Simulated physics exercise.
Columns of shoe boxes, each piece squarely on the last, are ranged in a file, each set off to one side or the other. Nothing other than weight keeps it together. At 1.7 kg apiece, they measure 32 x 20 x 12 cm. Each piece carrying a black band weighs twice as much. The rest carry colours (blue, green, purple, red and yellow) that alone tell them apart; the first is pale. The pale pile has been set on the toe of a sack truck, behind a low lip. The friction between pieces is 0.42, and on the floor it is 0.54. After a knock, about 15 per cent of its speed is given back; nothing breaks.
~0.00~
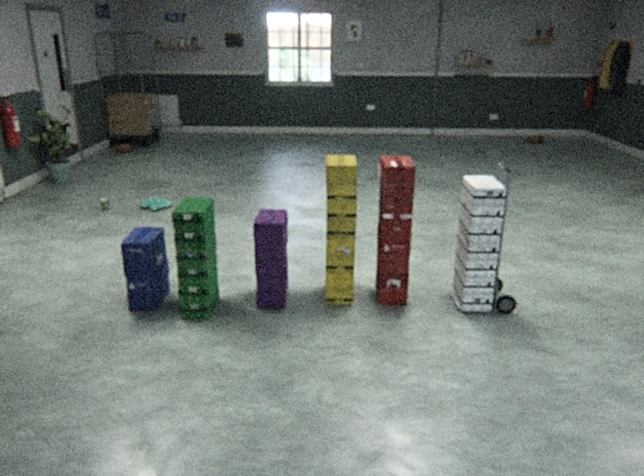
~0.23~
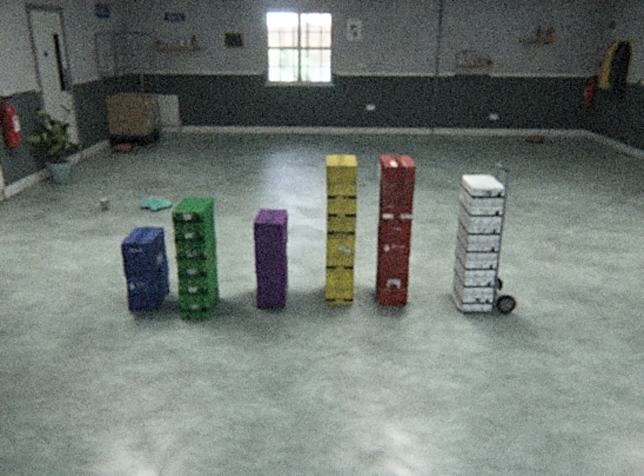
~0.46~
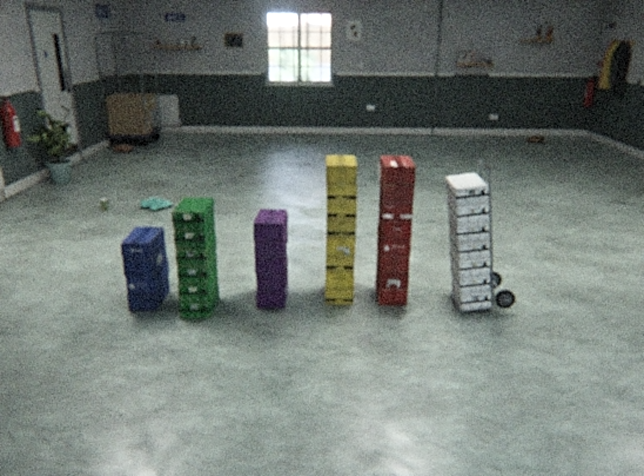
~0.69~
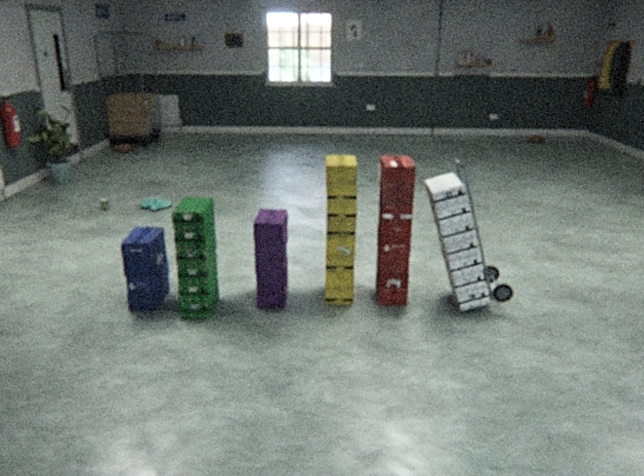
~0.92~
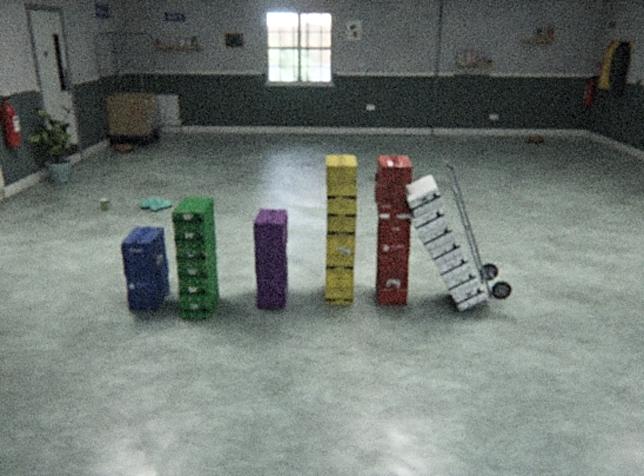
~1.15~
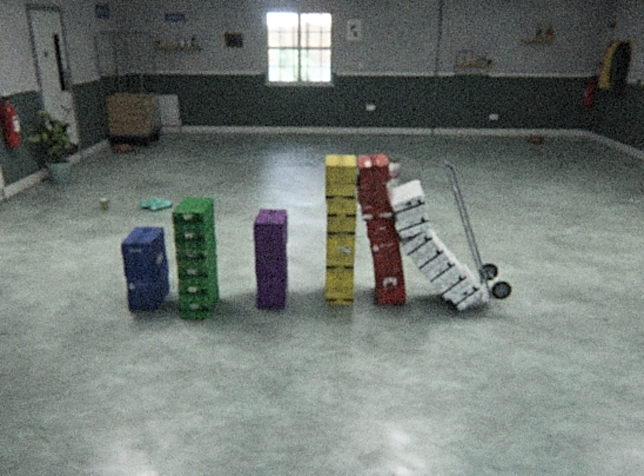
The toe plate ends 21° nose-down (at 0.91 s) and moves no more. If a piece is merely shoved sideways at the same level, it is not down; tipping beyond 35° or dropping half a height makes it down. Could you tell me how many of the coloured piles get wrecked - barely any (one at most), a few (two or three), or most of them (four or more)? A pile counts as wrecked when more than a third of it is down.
Most of them - four or more.
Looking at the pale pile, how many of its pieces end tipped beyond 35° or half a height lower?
That makes 6 in all.
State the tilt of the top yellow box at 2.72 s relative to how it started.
Around 110° from its start.
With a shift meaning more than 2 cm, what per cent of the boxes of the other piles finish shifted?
95 percent.
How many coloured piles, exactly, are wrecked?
5.
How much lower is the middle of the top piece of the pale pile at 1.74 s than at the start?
Some 25 centimetres.
Around 1.74 s, 7 of the pale pile down; 7 of the 31 other boxes down; top red box tipped 33°, 13 cm lower; top yellow box tipped 29°, 11 cm lower.
Around 2.72 s, 6 of the pale pile down; 20 of the 31 other boxes down; top yellow box on its side; top purple box tipped 63°, 26 cm lower.
Finally (4.7 s), 6 of the pale pile down; 29 of the 31 other boxes down; top green box upside down; top blue box upside down. Wrecked, blue, green, purple, red and yellow. Seen by the last camera, middles, top blue box near (31, 292).
